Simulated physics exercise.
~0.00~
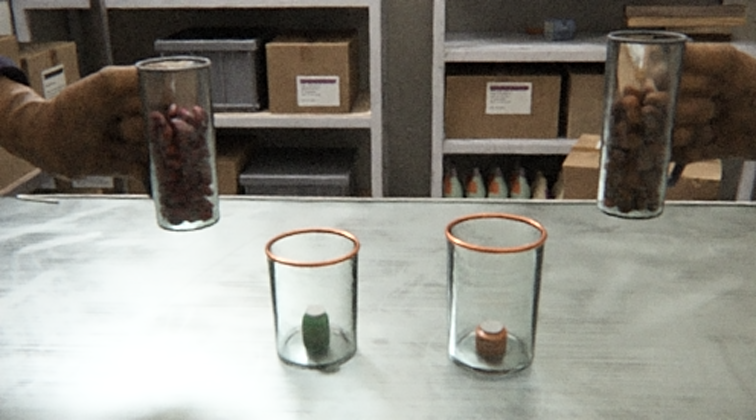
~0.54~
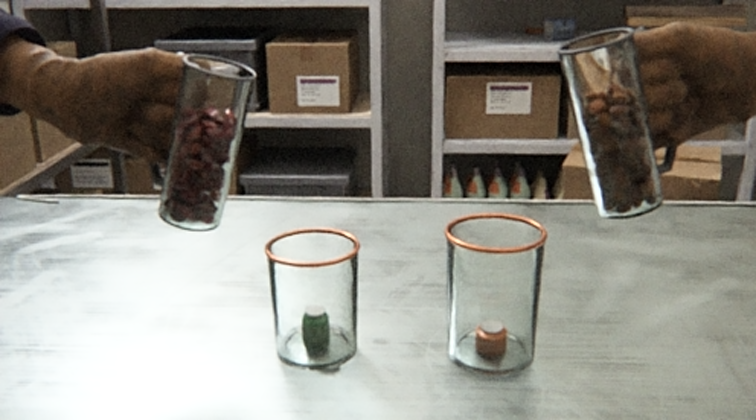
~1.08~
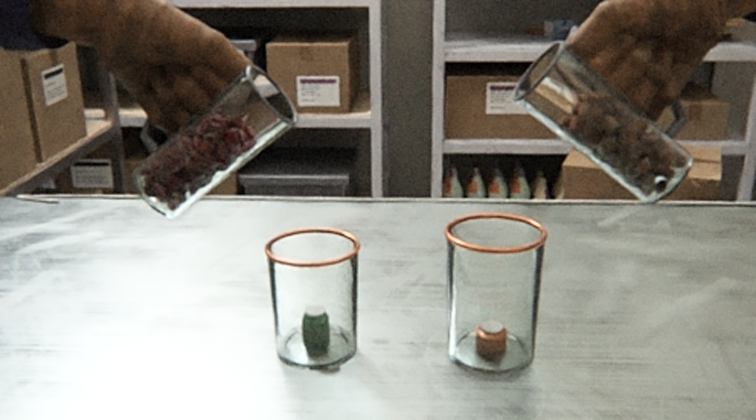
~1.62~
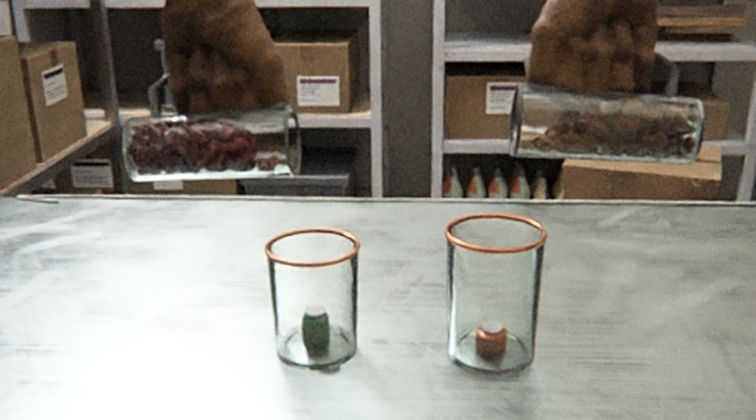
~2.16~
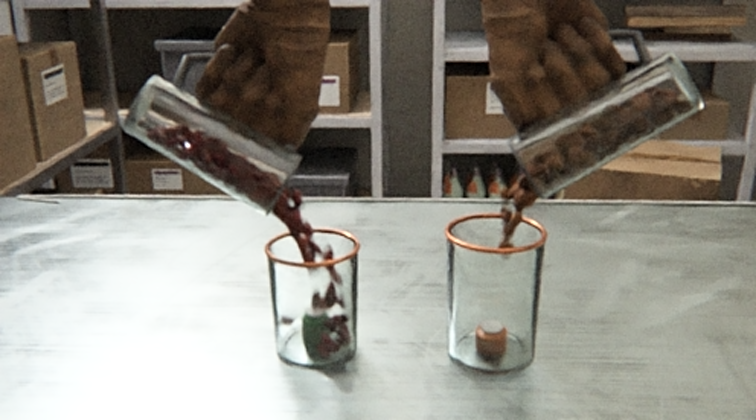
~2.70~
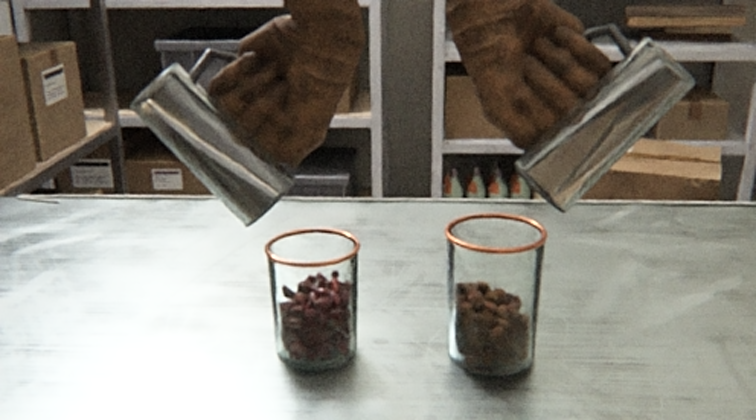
On a gray table before storage shelves, two hands tipped cups of dark red and brown pieces over two copper-rimmed glasses, pouring until both cups were empty and the small green object on the left and orange one on the right were buried.
